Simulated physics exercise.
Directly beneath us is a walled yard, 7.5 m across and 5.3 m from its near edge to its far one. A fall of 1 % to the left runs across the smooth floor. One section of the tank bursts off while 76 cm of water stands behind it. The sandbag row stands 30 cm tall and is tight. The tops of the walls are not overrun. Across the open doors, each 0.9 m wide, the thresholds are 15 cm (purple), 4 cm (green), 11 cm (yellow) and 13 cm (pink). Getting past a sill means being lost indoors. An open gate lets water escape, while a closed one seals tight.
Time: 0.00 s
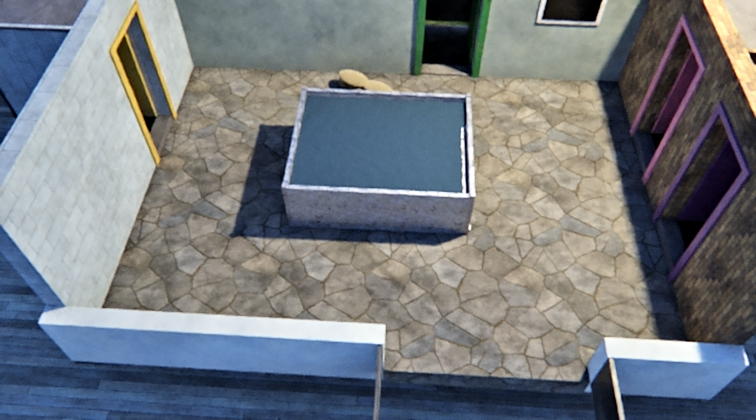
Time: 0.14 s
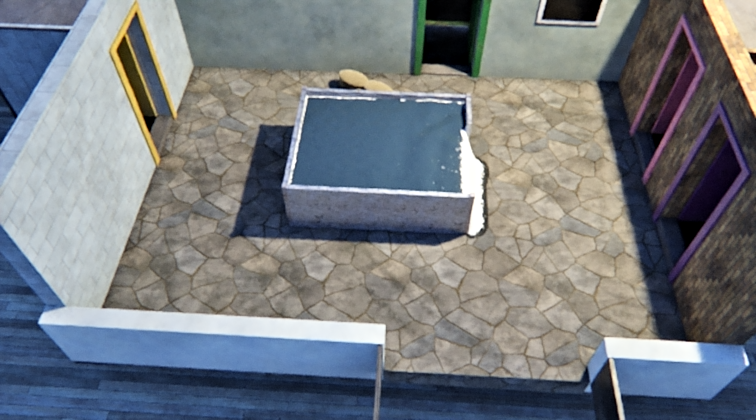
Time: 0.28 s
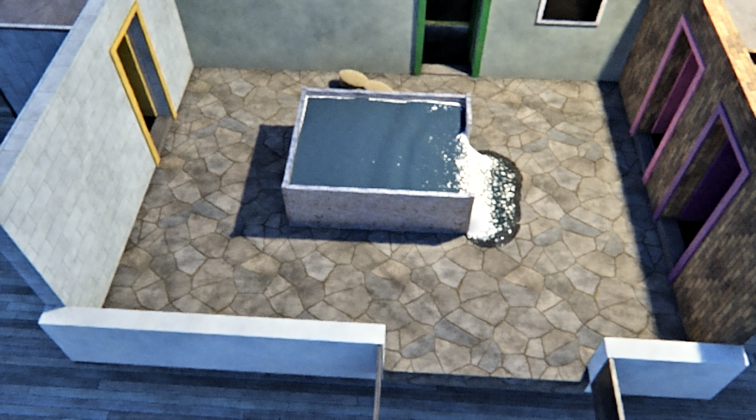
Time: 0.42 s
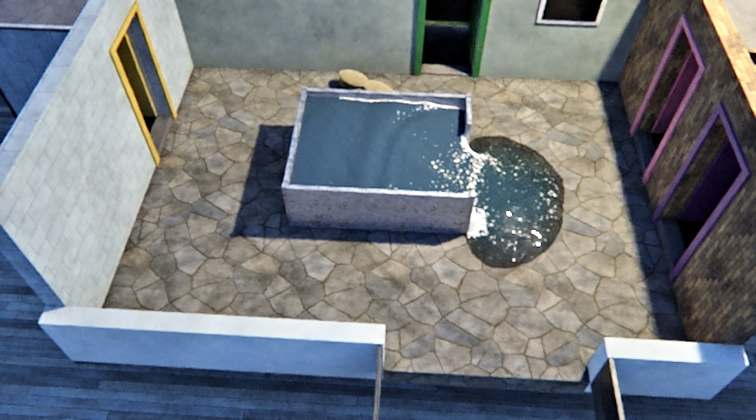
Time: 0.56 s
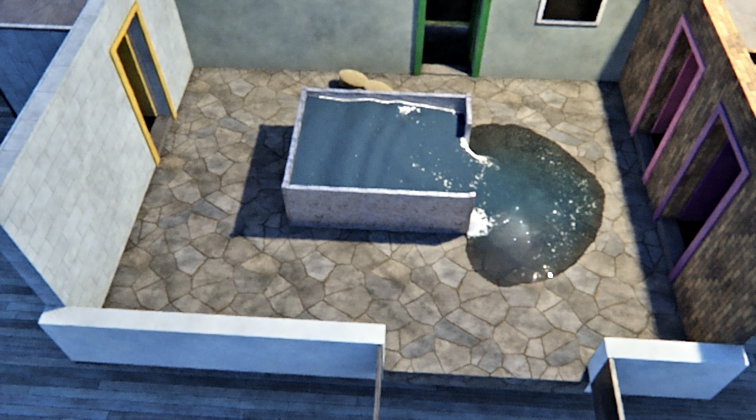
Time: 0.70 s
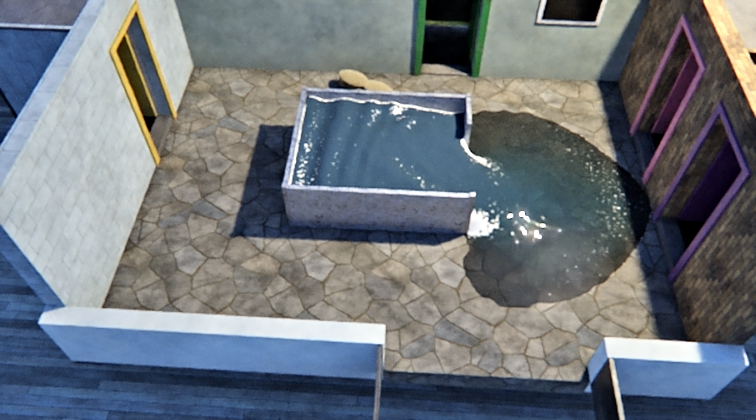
Water bursts from the right side of a raised rectangular tank in a walled, stone-paved yard, seen from high above by a camera that stays still. Around the pale-rimmed tank stand a yellow-framed doorway at left, a green one behind and two purple ones at right. White froth spills first, then a dark, rounded sheet spreads rightward and forward across the paving while ripples cross the tank.
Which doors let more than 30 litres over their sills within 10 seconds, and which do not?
In 10 seconds, the purple door lets more through; the green door lets more through; the yellow door stays within 30 litres; the pink door lets more through.
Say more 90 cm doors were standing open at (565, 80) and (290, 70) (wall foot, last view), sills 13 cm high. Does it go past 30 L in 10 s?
In that order: Past it, not over.
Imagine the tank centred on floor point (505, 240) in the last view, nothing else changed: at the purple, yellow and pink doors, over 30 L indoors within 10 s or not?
Purple gets more than that, yellow gets no more than that, pink gets no more than that.
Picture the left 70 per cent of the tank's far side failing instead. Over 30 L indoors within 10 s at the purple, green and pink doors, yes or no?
Note: Purple short of the mark, green beyond the mark, pink short of the mark.
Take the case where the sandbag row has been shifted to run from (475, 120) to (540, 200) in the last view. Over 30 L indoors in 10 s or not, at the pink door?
Result at pink: Limit not reached.
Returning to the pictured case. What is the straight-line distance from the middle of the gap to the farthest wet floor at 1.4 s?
About 3.4 m out.
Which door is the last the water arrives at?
That would be the yellow door.
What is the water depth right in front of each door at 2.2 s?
Purple 34 cm, green 1 cm, yellow 0 cm, pink 30 cm.
After 1.4 s water covers 30 % of the floor and is deepest (41 cm) near (470, 209); purple door 33 cm at the sill, 36 L in, green door not reached, yellow door not reached, pink door 27 cm at the sill, 19 L in.
After 2.2 s water covers 30 % of the floor and is deepest (44 cm) near (675, 341); purple door 34 cm at the sill, 120 L in, green door 1 cm at the sill, 0 L in, yellow door not reached, pink door 30 cm at the sill, 80 L in.
After 3.5 s water covers 45 % of the floor and is deepest (29 cm) near (679, 354); purple door 25 cm at the sill, 212 L in, green door 5 cm at the sill, 0 L in, yellow door not reached, pink door 21 cm at the sill, 158 L in.
After 6.0 s water covers 80 % of the floor and is deepest (20 cm) near (362, 83); purple door 15 cm at the sill, 237 L in, green door 5 cm at the sill, 1 L in, yellow door not reached, pink door 14 cm at the sill, 176 L in.
After 10.0 s water covers 95 % of the floor and is deepest (14 cm) near (413, 106); purple door 8 cm at the sill, 238 L in, green door 13 cm at the sill, 83 L in, yellow door 8 cm at the sill, 0 L in, pink door 8 cm at the sill, 177 L in.
